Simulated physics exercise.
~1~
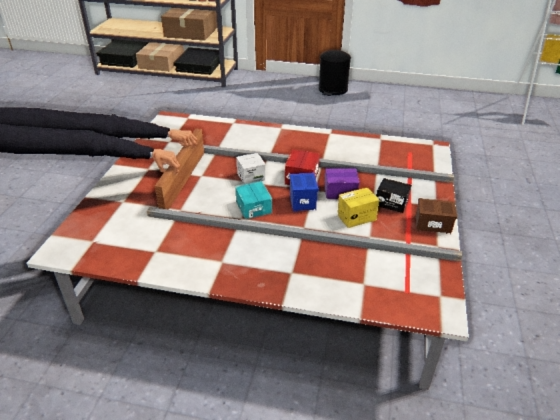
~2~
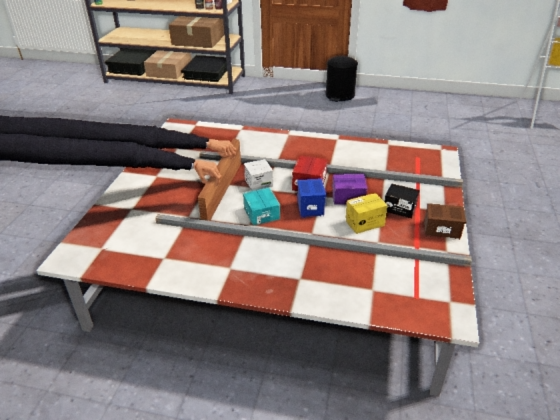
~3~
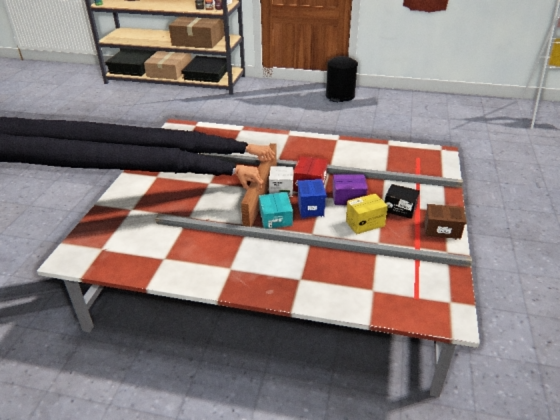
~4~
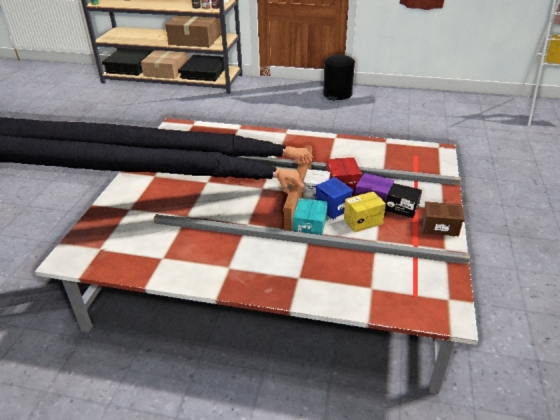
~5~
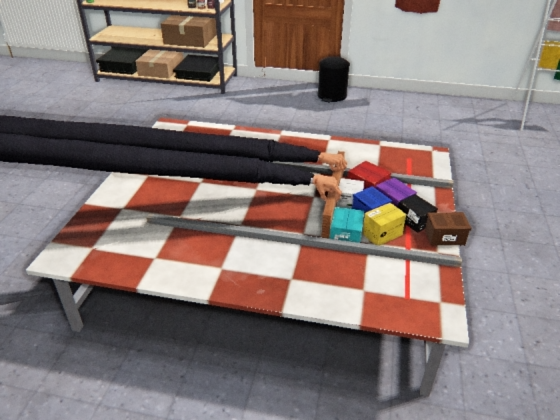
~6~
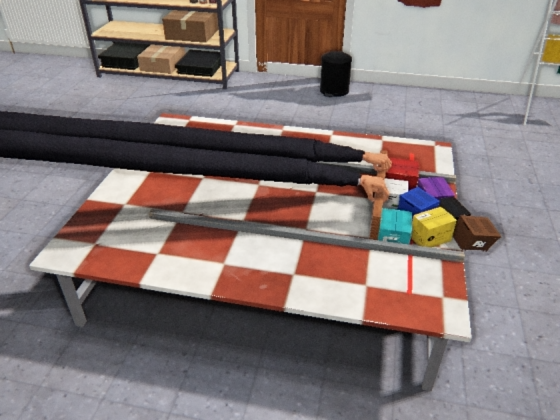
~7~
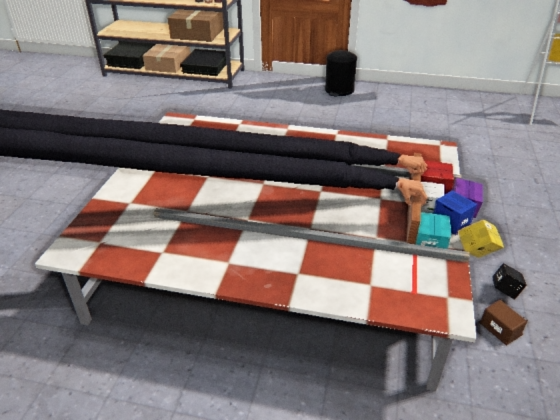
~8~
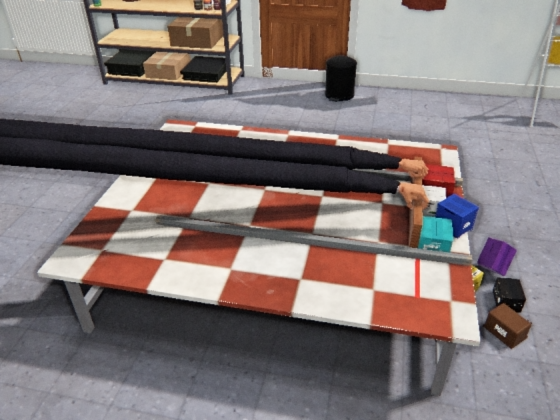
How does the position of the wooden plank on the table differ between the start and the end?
At the start the plank stands toward the left part of the table, behind the boxes. By the end it stands near the right edge, close to the red tape line.
